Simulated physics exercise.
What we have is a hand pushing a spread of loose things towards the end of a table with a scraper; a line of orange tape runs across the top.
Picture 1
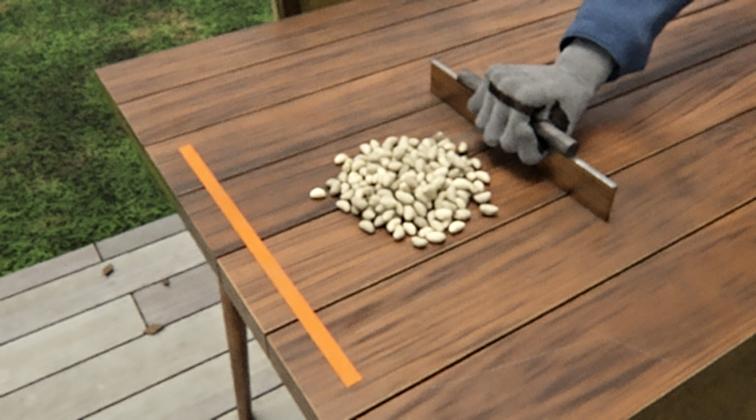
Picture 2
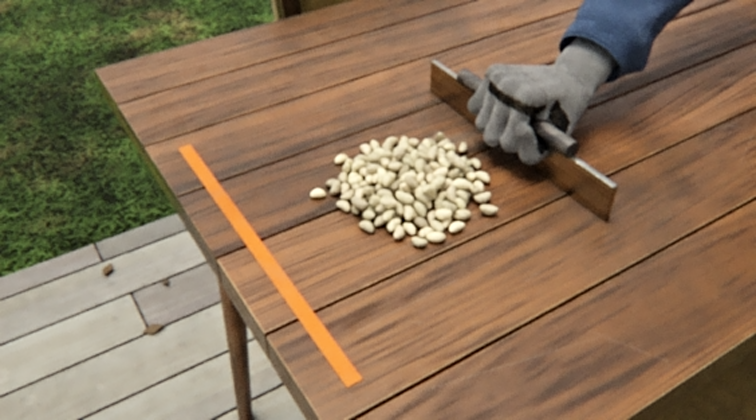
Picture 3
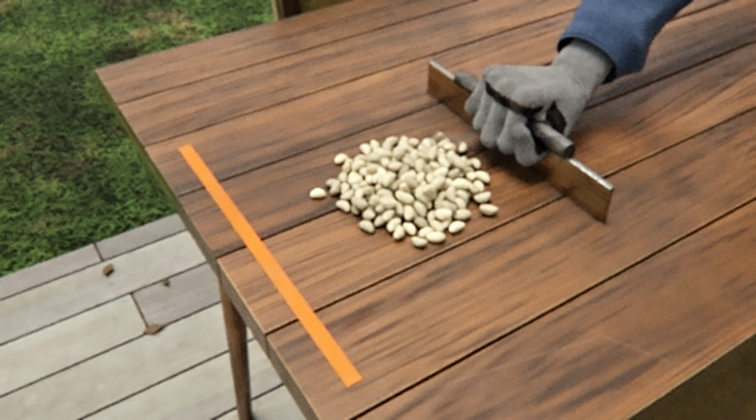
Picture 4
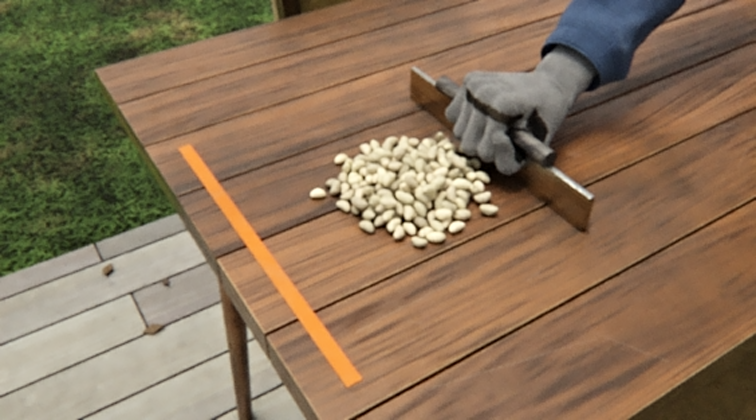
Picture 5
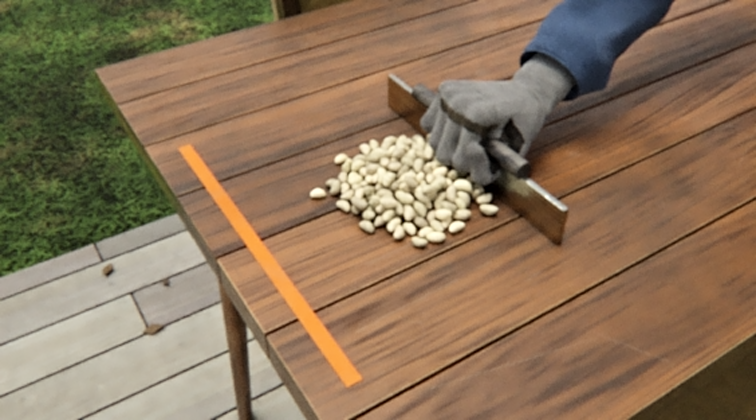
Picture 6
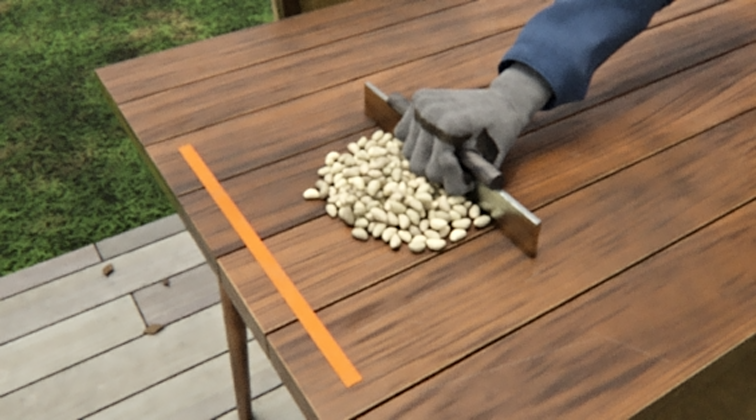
To begin with, a gloved hand holds a scraper still on a wooden table, behind a heap of white beans, with orange tape near the left edge. The hand then slides the scraper left up to the beans, and finally the heap shifts slightly toward the tape.
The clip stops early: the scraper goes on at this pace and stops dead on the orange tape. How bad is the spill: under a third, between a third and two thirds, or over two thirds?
Over the edge goes over two thirds of it.
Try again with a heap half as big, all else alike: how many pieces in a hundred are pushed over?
Some 70 per cent.
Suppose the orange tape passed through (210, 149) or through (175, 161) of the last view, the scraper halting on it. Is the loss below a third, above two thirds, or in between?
The first try: One to two thirds. The second: More than two thirds.
Soon, scraper still moving, near (345, 180); heap all on the table, its front near (227, 225).
A while on, scraper stopped at the orange tape; heap about two thirds over the edge.
Towards the end, scraper stopped at the orange tape; heap most over the edge.
Finally, scraper stopped at the orange tape; heap most over the edge.
